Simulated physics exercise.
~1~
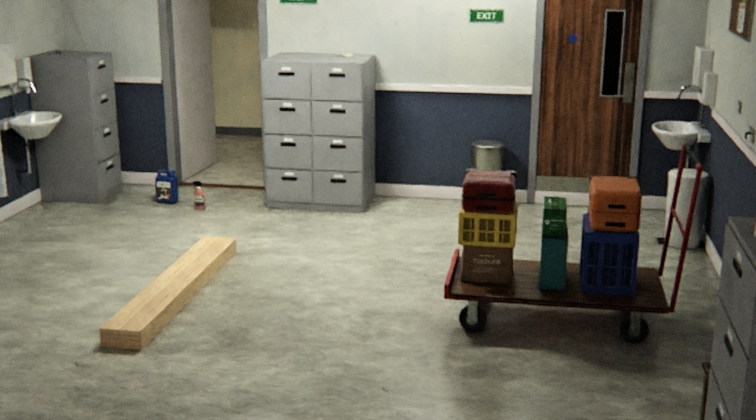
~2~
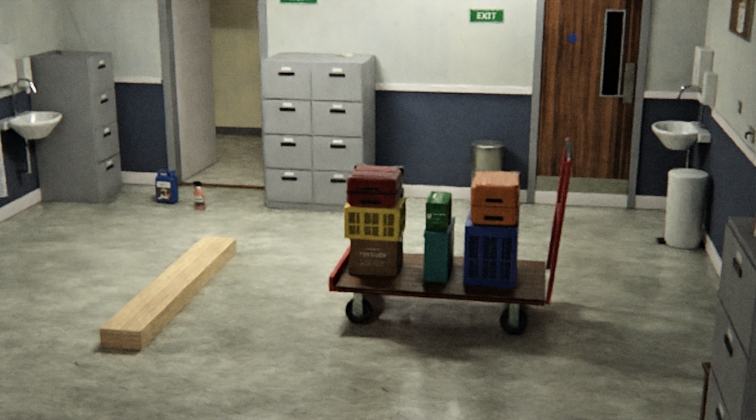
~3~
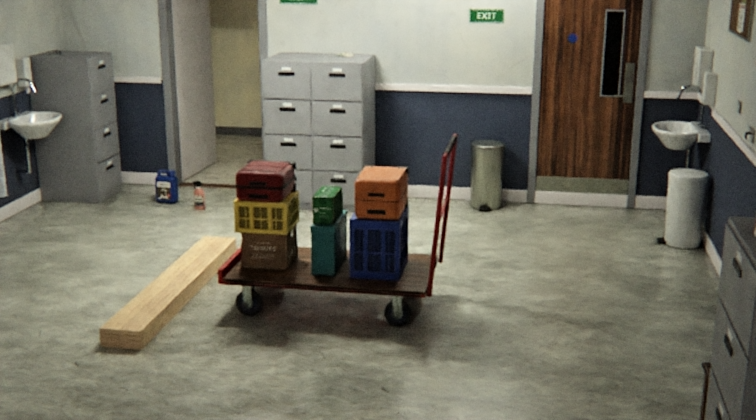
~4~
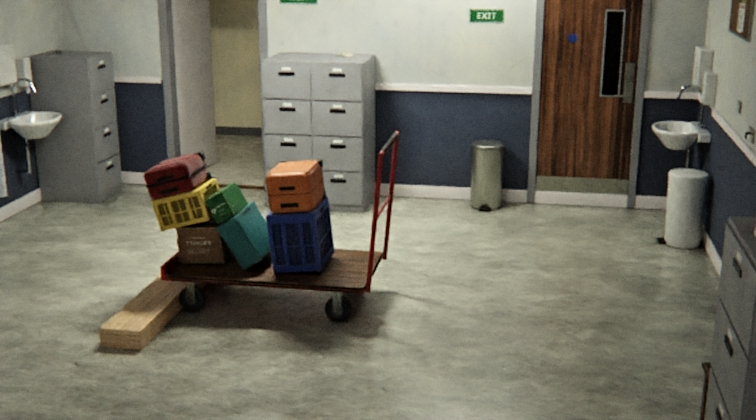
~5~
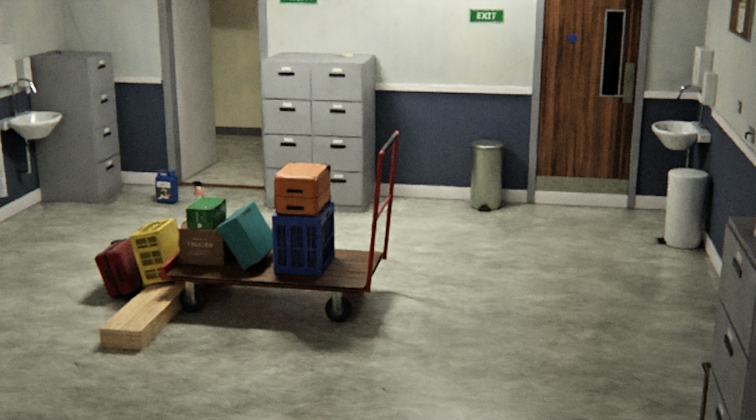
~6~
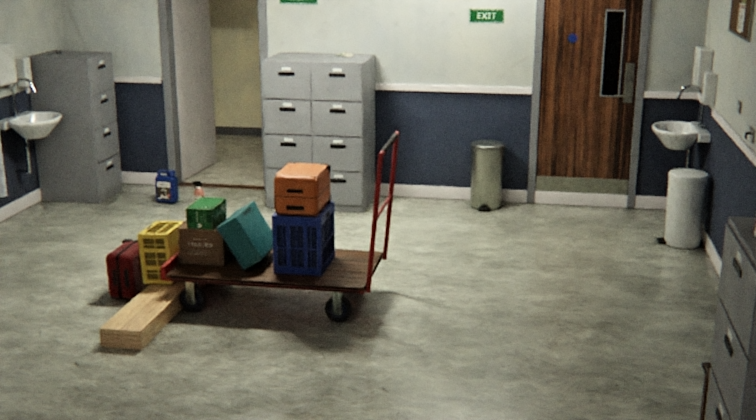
A room with grey filing cabinets, wall sinks and a wooden door beneath an exit sign is seen from a still, slightly raised viewpoint. On the right, a flat cart with a red handle carries a red suitcase over a yellow crate and brown carton, a green parcel on a teal tote, and an orange suitcase on a blue crate. It rolls left and stops against a pale wooden beam. The front stacks tip left, and the red suitcase and yellow crate drop over the front edge. The green parcel settles on the carton, the teal tote leans, and the orange suitcase stays on the upright blue crate.
